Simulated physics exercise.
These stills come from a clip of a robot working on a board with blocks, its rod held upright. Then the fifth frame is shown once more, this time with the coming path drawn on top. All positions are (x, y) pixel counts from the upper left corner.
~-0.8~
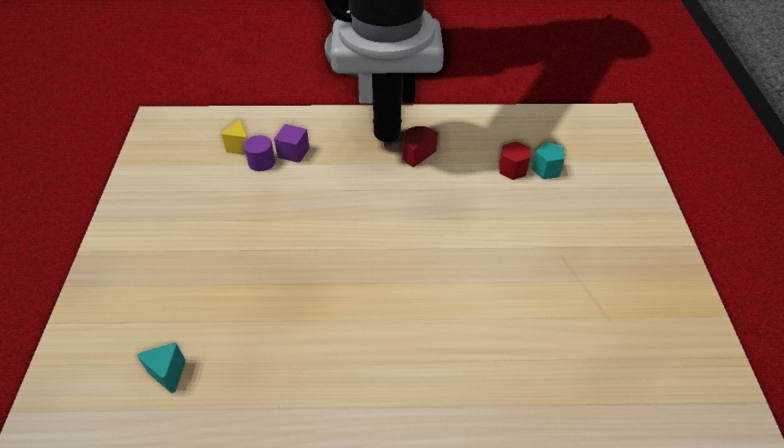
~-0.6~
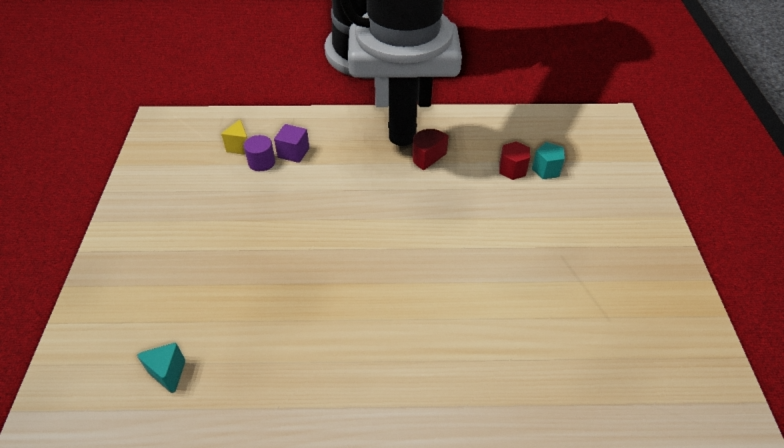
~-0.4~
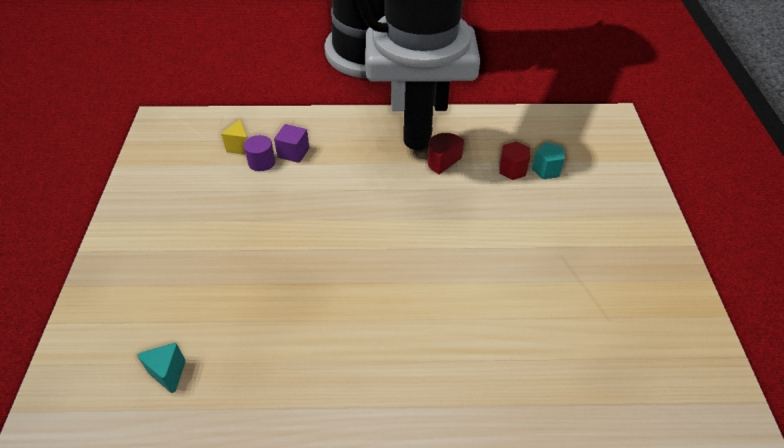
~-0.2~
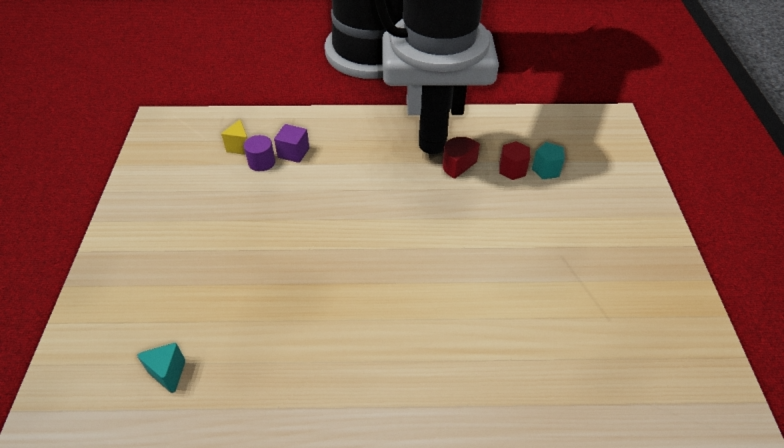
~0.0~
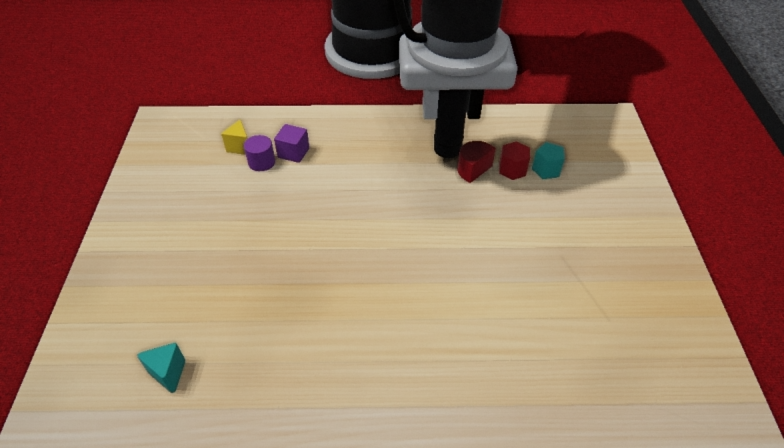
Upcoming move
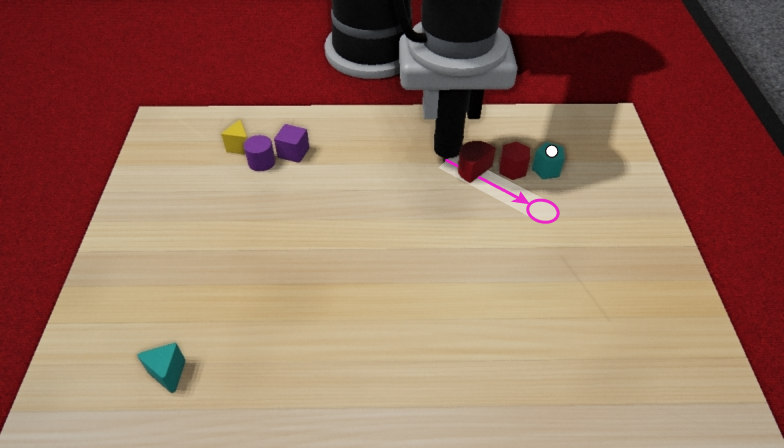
At the start, a robot arm's dark rod stands just left of a red block near the far edge of a wooden board, with other coloured blocks around. The rod pushes the red block steadily to the right, until it sits close beside another red block and a turquoise one.
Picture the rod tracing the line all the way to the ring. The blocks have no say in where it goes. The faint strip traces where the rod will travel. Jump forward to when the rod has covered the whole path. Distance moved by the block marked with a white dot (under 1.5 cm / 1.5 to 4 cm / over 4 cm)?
The block shifts between 1.5 and 4 cm.
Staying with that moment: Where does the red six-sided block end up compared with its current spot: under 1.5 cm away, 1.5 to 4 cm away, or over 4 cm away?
The distance will be 1.5 to 4 cm.
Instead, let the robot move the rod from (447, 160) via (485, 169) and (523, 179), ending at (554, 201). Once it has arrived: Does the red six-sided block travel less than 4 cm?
I believe not.
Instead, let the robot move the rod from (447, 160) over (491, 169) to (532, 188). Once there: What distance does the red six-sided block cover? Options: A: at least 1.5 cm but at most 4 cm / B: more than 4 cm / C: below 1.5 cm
B (more than 4 cm)
The drawn path runs straight from (447, 160) to (543, 211); the dot is on the turquoise five-sided block.
The first path, step by step. One third of the way, rod at (479, 166); red D-shaped block at (510, 159), turned 45° anticlockwise; red six-sided block at (534, 149); turquoise five-sided block at (562, 151), turned 20° clockwise.
Two thirds of the way, rod at (512, 183); red D-shaped block at (537, 163), turned 110° anticlockwise; red six-sided block at (542, 147), turned 20° anticlockwise; turquoise five-sided block at (570, 148), turned 35° clockwise.
At the end, rod at (546, 201); red D-shaped block at (540, 164), turned 125° anticlockwise; red six-sided block at (542, 146), turned 20° anticlockwise; turquoise five-sided block at (570, 148), turned 35° clockwise.
